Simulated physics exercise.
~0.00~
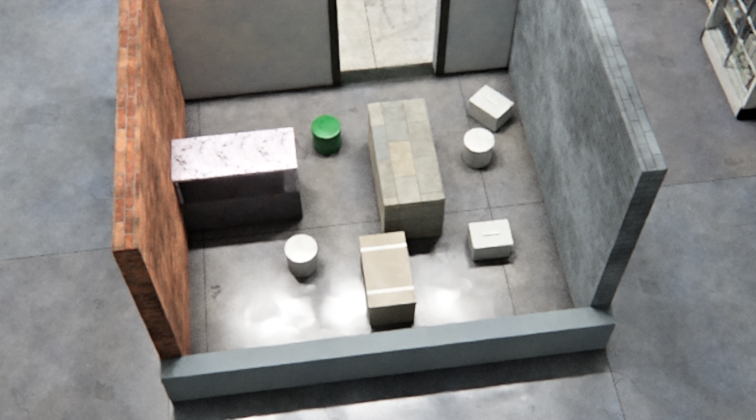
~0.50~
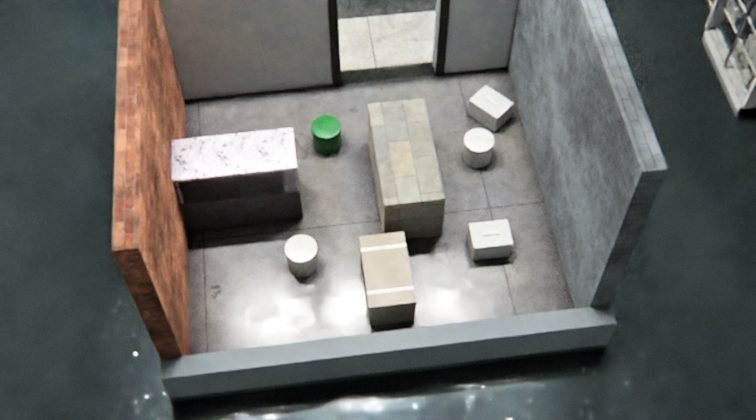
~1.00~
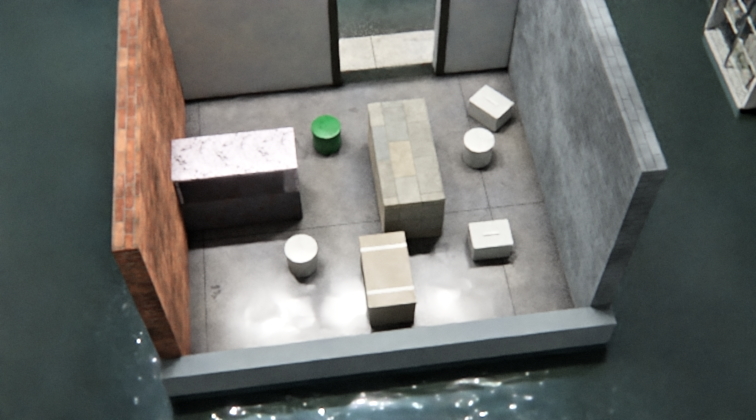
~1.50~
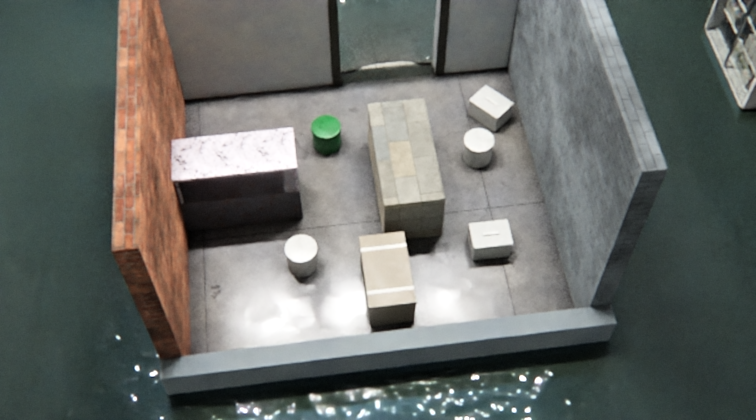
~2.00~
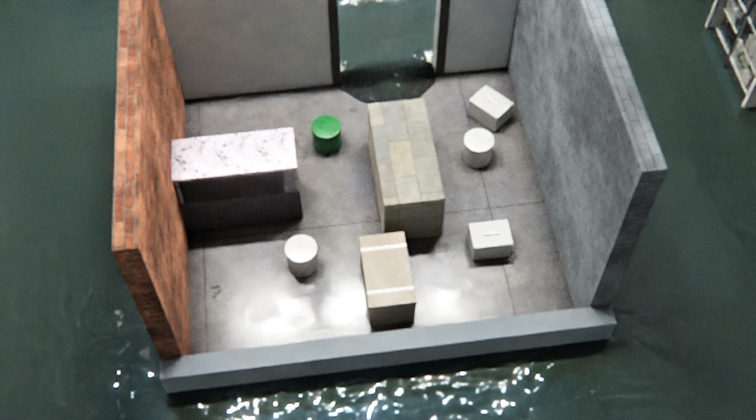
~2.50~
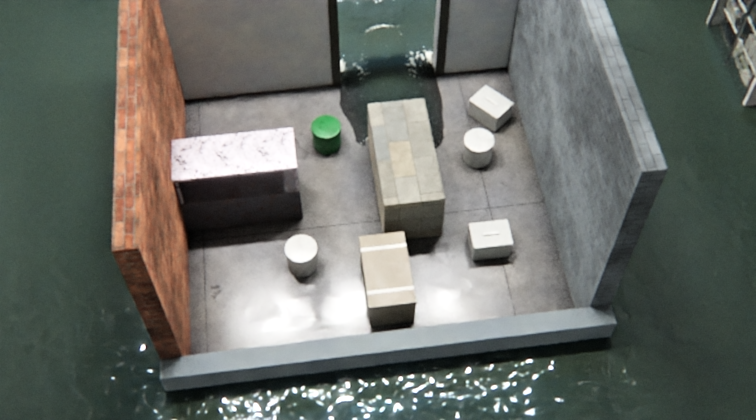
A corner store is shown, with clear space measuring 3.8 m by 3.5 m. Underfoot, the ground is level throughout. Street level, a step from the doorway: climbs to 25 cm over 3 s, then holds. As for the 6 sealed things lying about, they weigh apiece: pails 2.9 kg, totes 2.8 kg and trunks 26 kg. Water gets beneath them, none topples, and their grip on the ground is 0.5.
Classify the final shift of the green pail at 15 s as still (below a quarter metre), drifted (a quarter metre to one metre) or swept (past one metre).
Drifted.
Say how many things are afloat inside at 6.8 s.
Total: 4.
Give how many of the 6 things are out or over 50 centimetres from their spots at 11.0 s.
My count gives 3.
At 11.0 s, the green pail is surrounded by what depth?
Depth: About 13 cm.
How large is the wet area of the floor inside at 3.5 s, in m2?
My estimate is roughly 4.0 m2.
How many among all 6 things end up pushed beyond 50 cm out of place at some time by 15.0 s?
The count comes to 6.
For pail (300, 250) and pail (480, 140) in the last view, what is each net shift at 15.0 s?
They've ended up 50 cm and 250 cm away, in that order.
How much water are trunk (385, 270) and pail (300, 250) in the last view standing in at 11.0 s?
Depth approx. 14 cm / 12 cm.
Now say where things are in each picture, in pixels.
In the first picture, the green pail at (326, 127) rests on the ground; 0.0 m2 under water; 0 of 6 have shifted.
In the second picture, the green pail at (326, 127), on the bottom; water covers 0.0 m2; 0 of 6 have shifted.
In the third picture, the green pail at (326, 127) rests on the ground; 0.0 m2 under water; 0 of 6 have shifted.
In the fourth picture, the green pail at (326, 127), on the bottom; 0.0 m2 under water; 0 of 6 have shifted.
In the fifth picture, the green pail at (326, 127) rests on the ground; water covers 0.3 m2; 0 of 6 have shifted.
In the sixth picture, the green pail at (326, 127) rests on the ground; water covers 1.0 m2; 0 of 6 have shifted.
After 3.5 s the green pail is near (268, 138), 0.6 m from its start, aground; 0 afloat.
After 6.8 s the green pail is near (345, 85), 0.6 m from its start, afloat; 4 afloat.
After 11.0 s the green pail is near (284, 85), 0.7 m from its start, afloat; 6 afloat.
After 15.0 s the green pail is near (284, 96), 0.6 m from its start, afloat; 6 afloat.
